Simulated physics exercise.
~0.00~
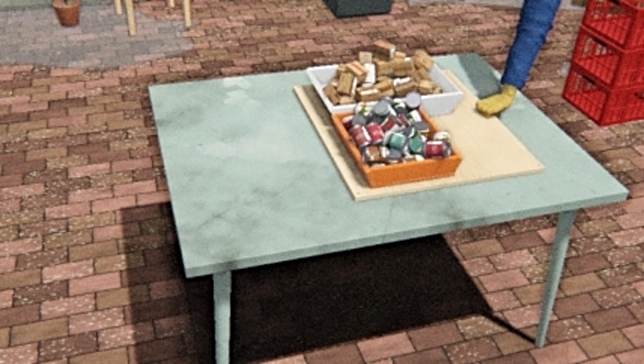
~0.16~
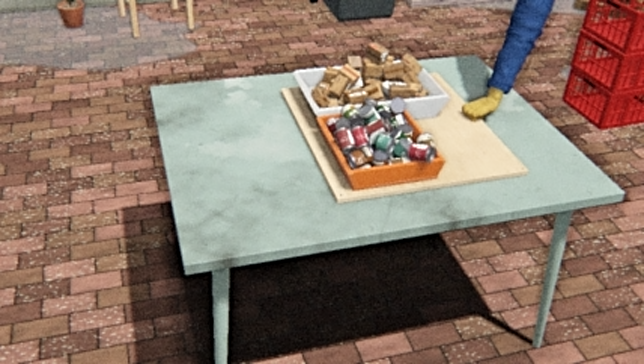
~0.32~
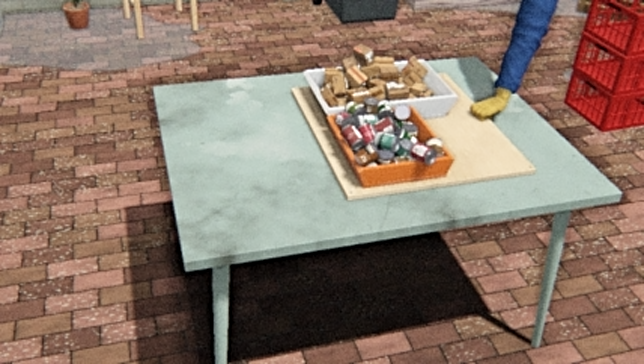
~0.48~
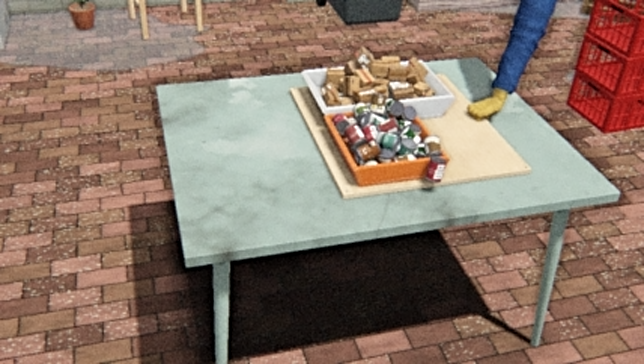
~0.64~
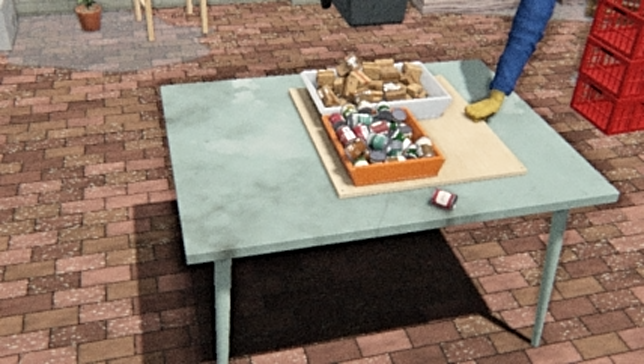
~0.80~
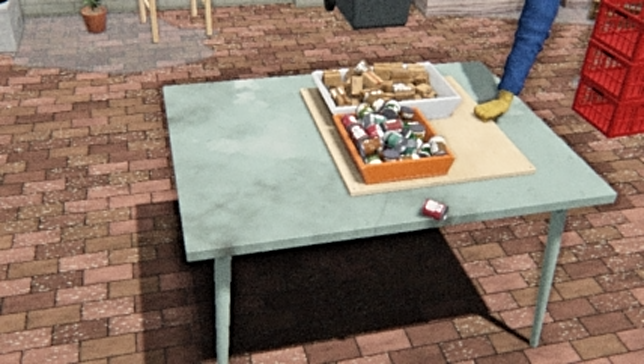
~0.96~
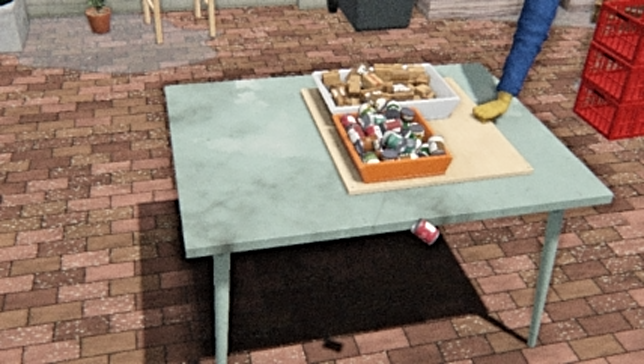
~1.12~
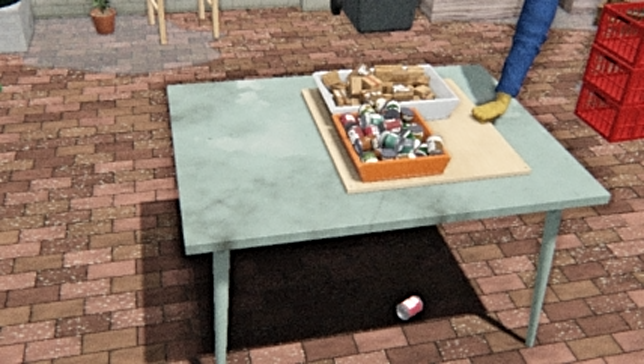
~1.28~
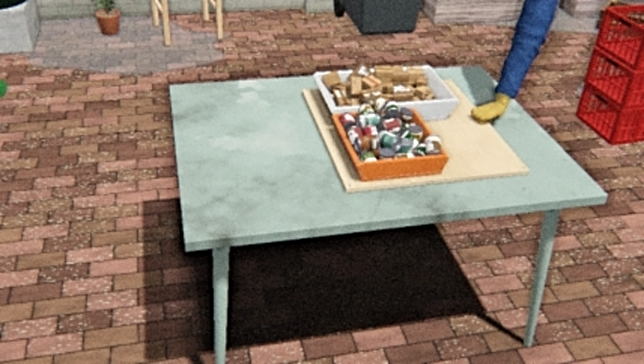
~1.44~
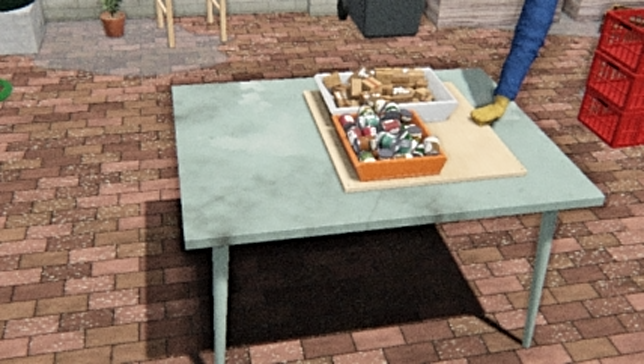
On a patio table, a gloved hand jerks a board, and one tin tumbles off.
